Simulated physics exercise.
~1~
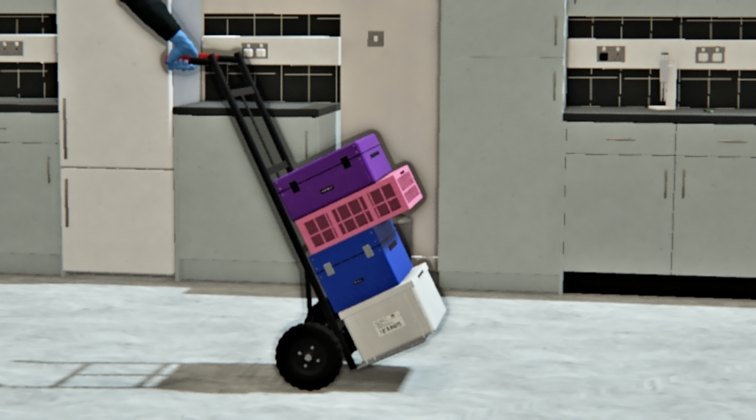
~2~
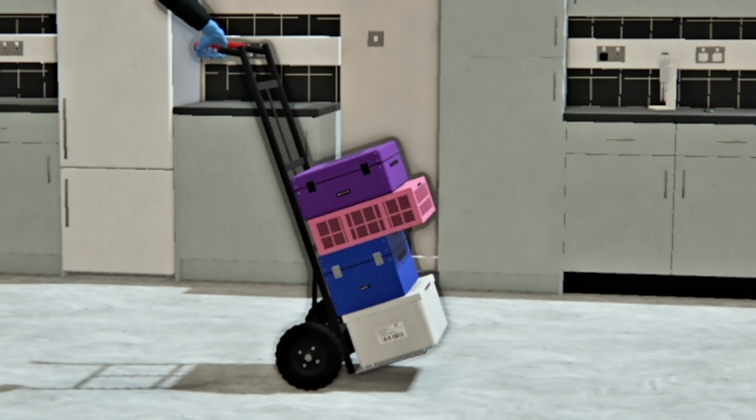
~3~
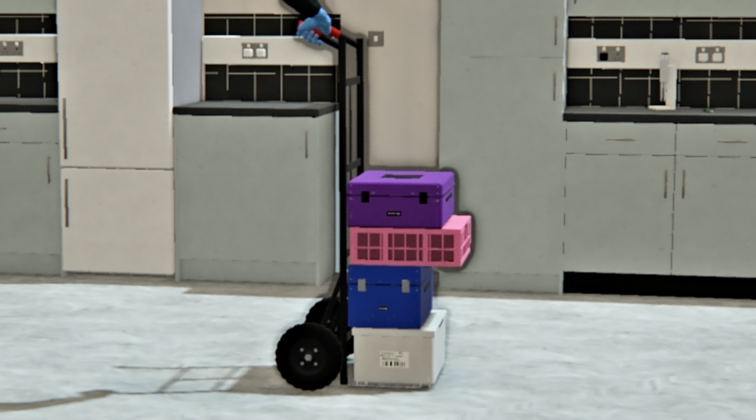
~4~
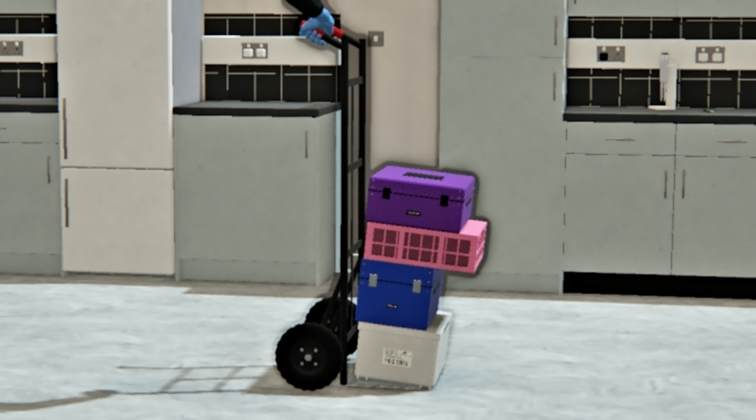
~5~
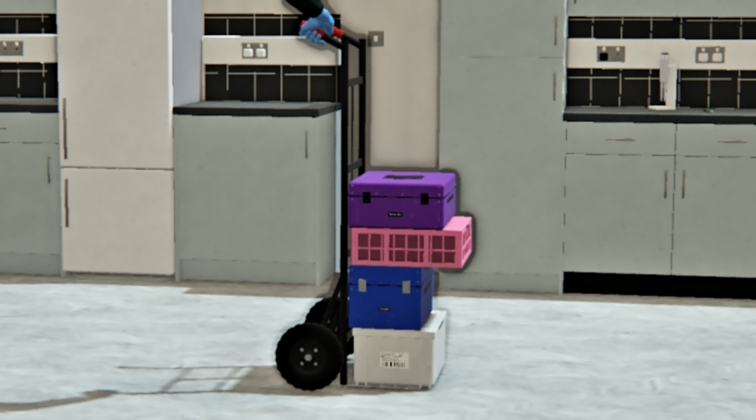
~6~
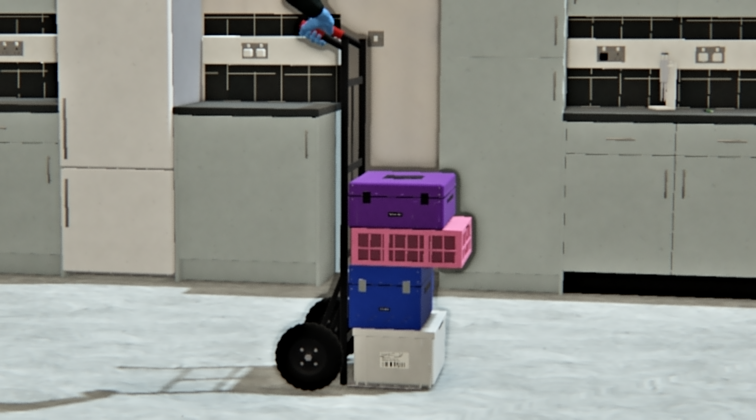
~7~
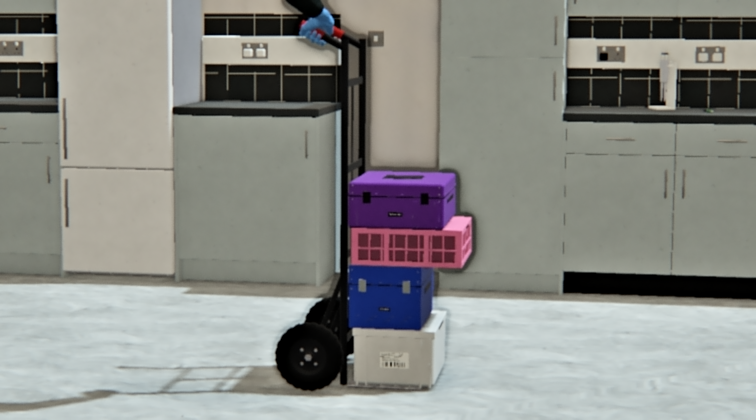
A gloved hand tipped a loaded hand truck upright in a kitchen, and its stack of purple, pink, blue and white boxes rocked briefly to the right, then settled back against the frame and stood still, all four still stacked.
